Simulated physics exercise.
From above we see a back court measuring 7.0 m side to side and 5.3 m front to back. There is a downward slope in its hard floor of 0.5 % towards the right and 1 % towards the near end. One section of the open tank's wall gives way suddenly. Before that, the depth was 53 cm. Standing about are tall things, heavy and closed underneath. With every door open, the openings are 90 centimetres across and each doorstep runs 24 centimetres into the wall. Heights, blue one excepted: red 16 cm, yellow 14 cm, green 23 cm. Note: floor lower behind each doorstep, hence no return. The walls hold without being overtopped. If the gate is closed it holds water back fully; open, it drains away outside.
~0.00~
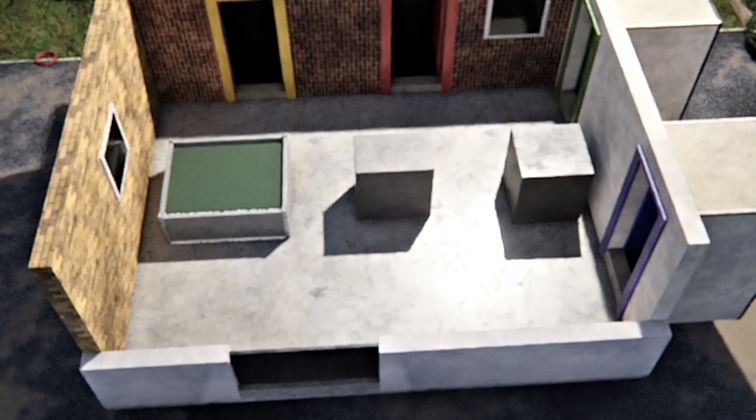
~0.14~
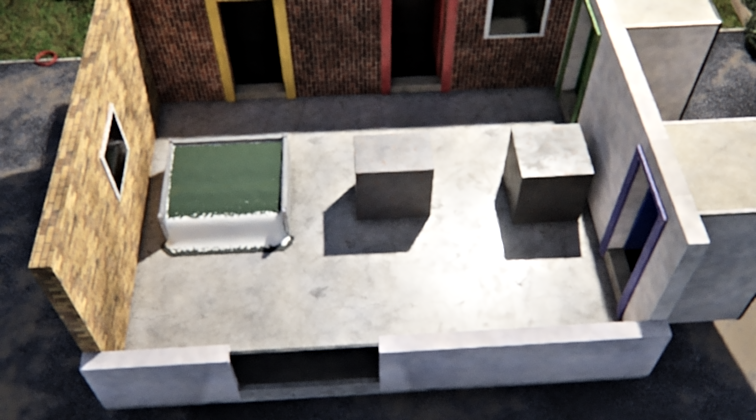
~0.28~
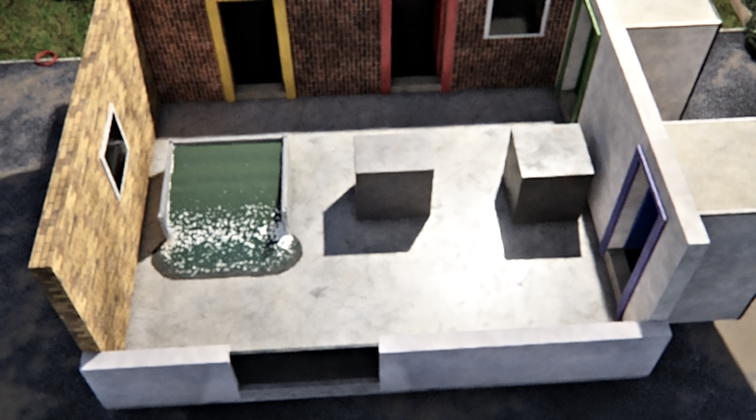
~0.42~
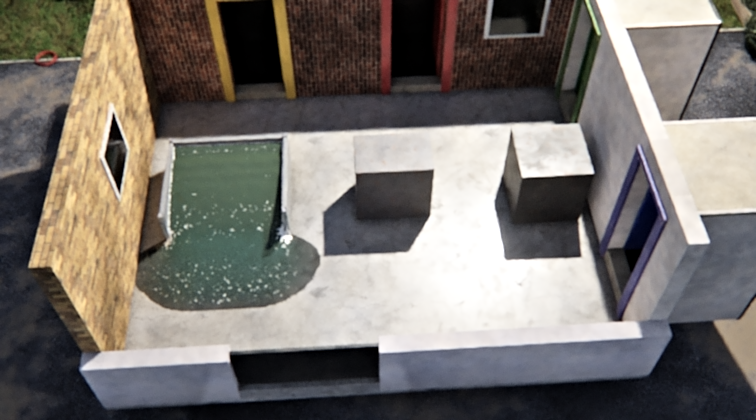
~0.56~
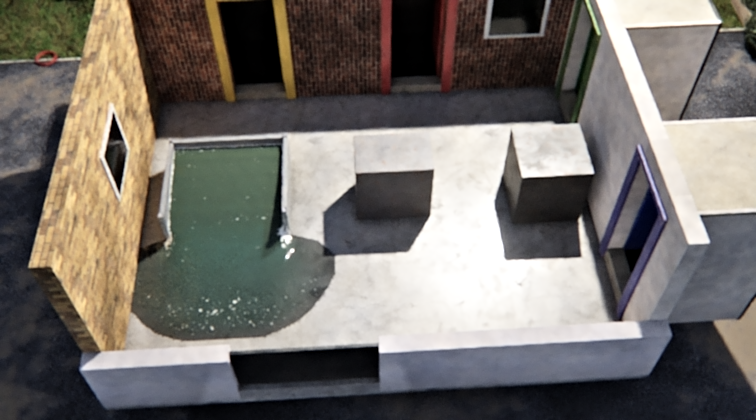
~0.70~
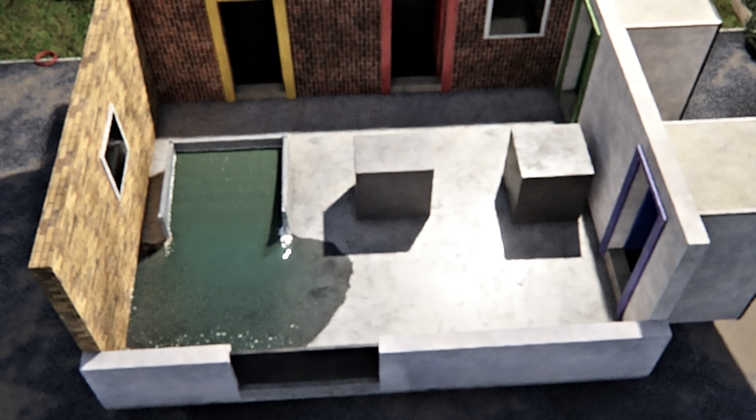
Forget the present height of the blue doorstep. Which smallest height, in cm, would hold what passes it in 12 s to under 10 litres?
It would have to be roughly 11 cm high.
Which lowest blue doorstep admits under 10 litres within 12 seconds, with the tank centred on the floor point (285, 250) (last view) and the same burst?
About 12.0 cm.
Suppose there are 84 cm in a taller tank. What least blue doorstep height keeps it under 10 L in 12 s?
Roughly 19 centimetres would do it.
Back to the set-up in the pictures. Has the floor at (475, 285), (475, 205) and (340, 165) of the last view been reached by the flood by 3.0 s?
So the three spots come out swamped, spared, spared, in that order.
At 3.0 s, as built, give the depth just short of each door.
In cm: Red 0, blue 0, yellow 0, green 0.
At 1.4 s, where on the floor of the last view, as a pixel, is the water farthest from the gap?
(374, 367).
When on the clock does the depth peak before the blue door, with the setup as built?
That happens close to 6.0 s on the clock.
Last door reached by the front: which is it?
The red one.
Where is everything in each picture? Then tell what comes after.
The first picture shows the open tank at (227, 178) is whole and still, 53 cm deep; the blue door at (628, 243) is dry.
In the second picture, the front is at (172, 251), 0.2 m from the gap at (228, 230); 0.3 m2 of floor is wet, 53 cm left at the back.
In the third picture, the gap is at (228, 231), the front 0.6 m out at (173, 274); the back of the open tank holds 53 cm.
In the fourth picture, the gap is at (228, 231), the front 1.2 m out at (178, 305); the back of the open tank holds 47 cm.
In the fifth picture, water pours out at (228, 232) and has run 1.6 m, to (179, 334); about 6 cm deep outside, 45 cm at the back.
In the sixth picture, water pours out at (228, 232) and has run 2.2 m, to a hidden place; about 5 cm deep outside, 42 cm at the back; 4.1 m in a straight line remain to the blue door at (628, 243).
After 1.4 s water covers 25 % of the floor, deepest (37 cm) near (121, 381); it has not reached the blue door.
After 3.0 s water covers 35 % of the floor, deepest (19 cm) near (148, 379); it has not reached the blue door.
After 12.0 s water covers 85 % of the floor, deepest (8 cm) near (479, 361); 7 cm at the blue door, 0 litres in over its 24 cm doorstep.
At the blue door as built, the water arrived by 3.4 s and peaked near 14 cm at 6.2 s.
With a doorstep of 9.5 cm, 30 litres would have come in within the 12 s; with 12.5 cm, 3 litres. So under 10 litres takes about 11 cm.
